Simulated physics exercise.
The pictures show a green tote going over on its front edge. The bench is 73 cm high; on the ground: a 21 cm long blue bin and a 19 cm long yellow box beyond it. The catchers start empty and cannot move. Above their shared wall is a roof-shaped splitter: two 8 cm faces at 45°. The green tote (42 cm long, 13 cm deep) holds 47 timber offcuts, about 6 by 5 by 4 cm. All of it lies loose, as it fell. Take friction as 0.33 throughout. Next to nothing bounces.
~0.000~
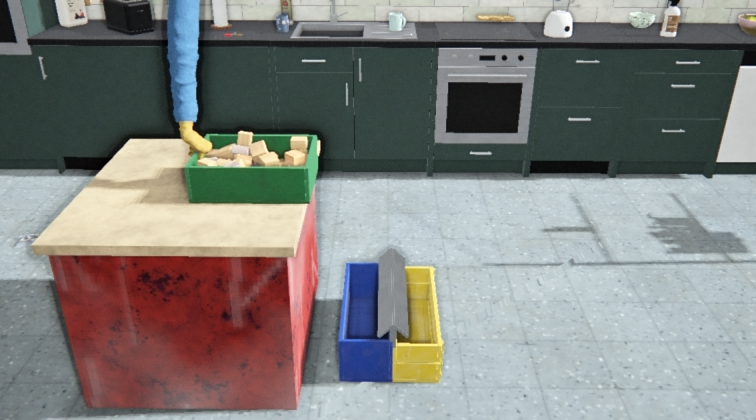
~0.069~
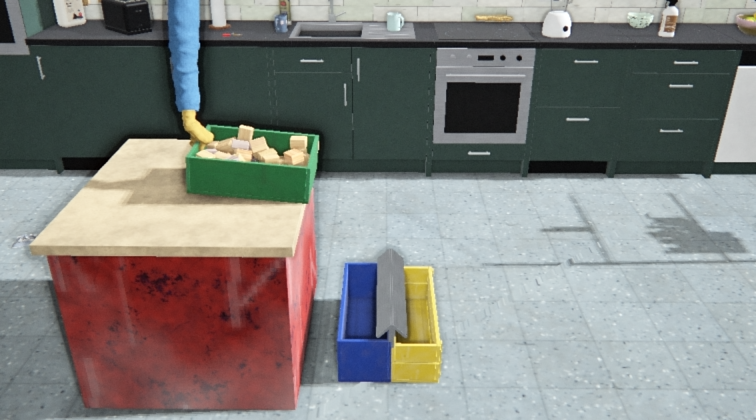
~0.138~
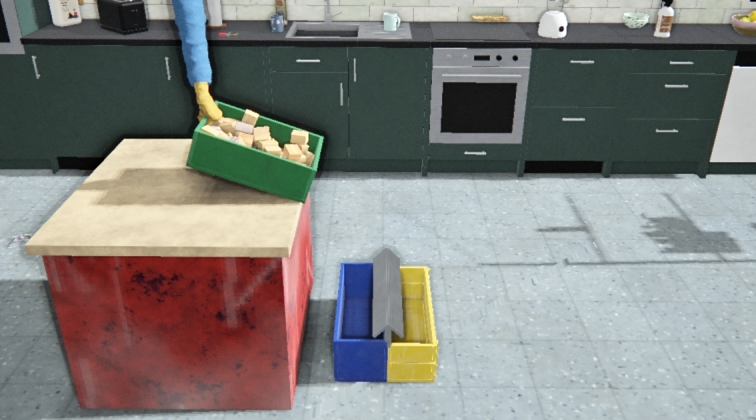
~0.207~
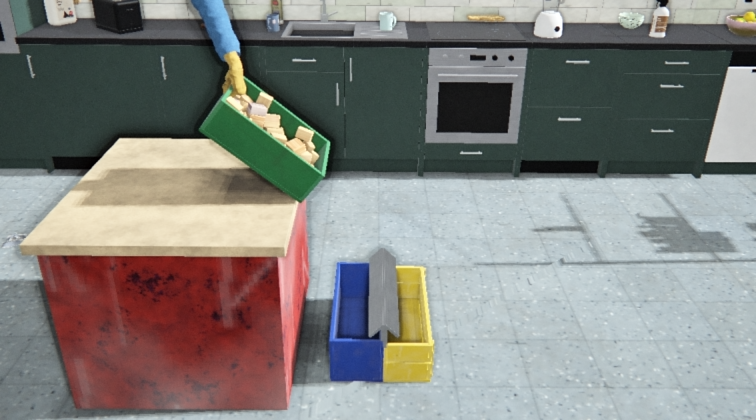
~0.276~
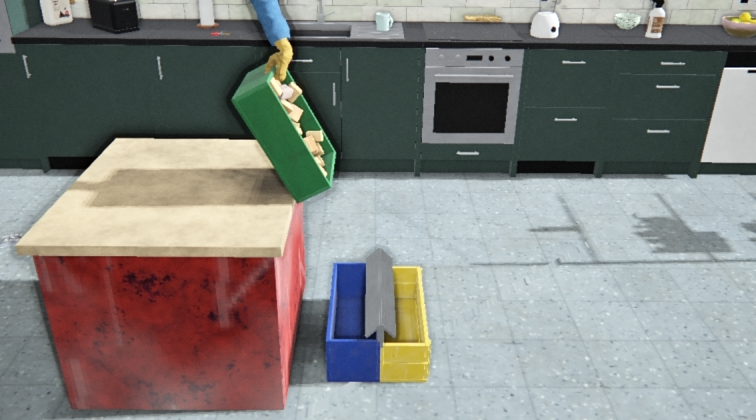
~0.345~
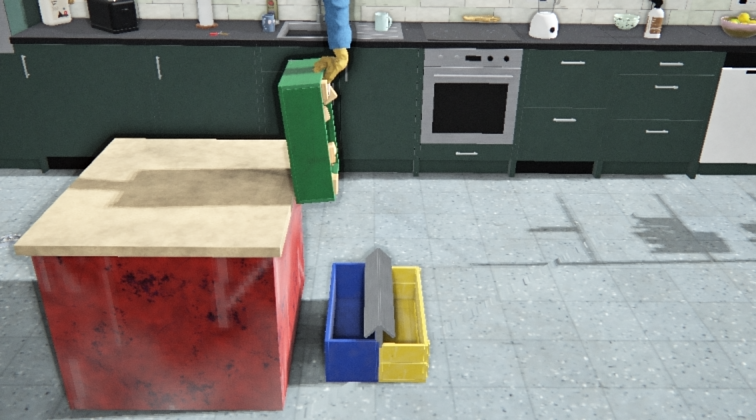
A green tote of loose wooden blocks, gripped by a yellow-gloved hand on a blue arm, rests level on a red bench with a pale top. The hand raises its left end, and the tote turns steadily clockwise until it stands nearly upright at the bench's right edge, blocks still inside.
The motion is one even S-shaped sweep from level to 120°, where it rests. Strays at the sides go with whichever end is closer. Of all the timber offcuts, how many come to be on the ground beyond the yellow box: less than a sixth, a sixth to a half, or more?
Ending on the ground beyond the yellow box: Over half of them.
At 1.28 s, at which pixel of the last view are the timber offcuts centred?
Near (495, 332).
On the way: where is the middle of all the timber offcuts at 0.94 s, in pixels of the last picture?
At about (489, 331).
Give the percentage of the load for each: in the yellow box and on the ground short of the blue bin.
About 20 and 0 per cent.
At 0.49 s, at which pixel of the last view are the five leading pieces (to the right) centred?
At about (409, 133).
After 0.49 s, tilt 117°; 24 still in the green tote and 23 in the air.
After 0.68 s, tilt 120°; 1 still in the green tote, 2 in the yellow box and 44 in the air.
After 0.94 s, tilt 120°; 6 in the blue bin, 10 in the yellow box, 29 on the ground beyond the yellow box and 2 in the air.
Final count (at 1.28 s), 8 in the blue bin, 9 in the yellow box and 30 on the ground beyond the yellow box. Asked share, 30 of 47, 64 per cent.
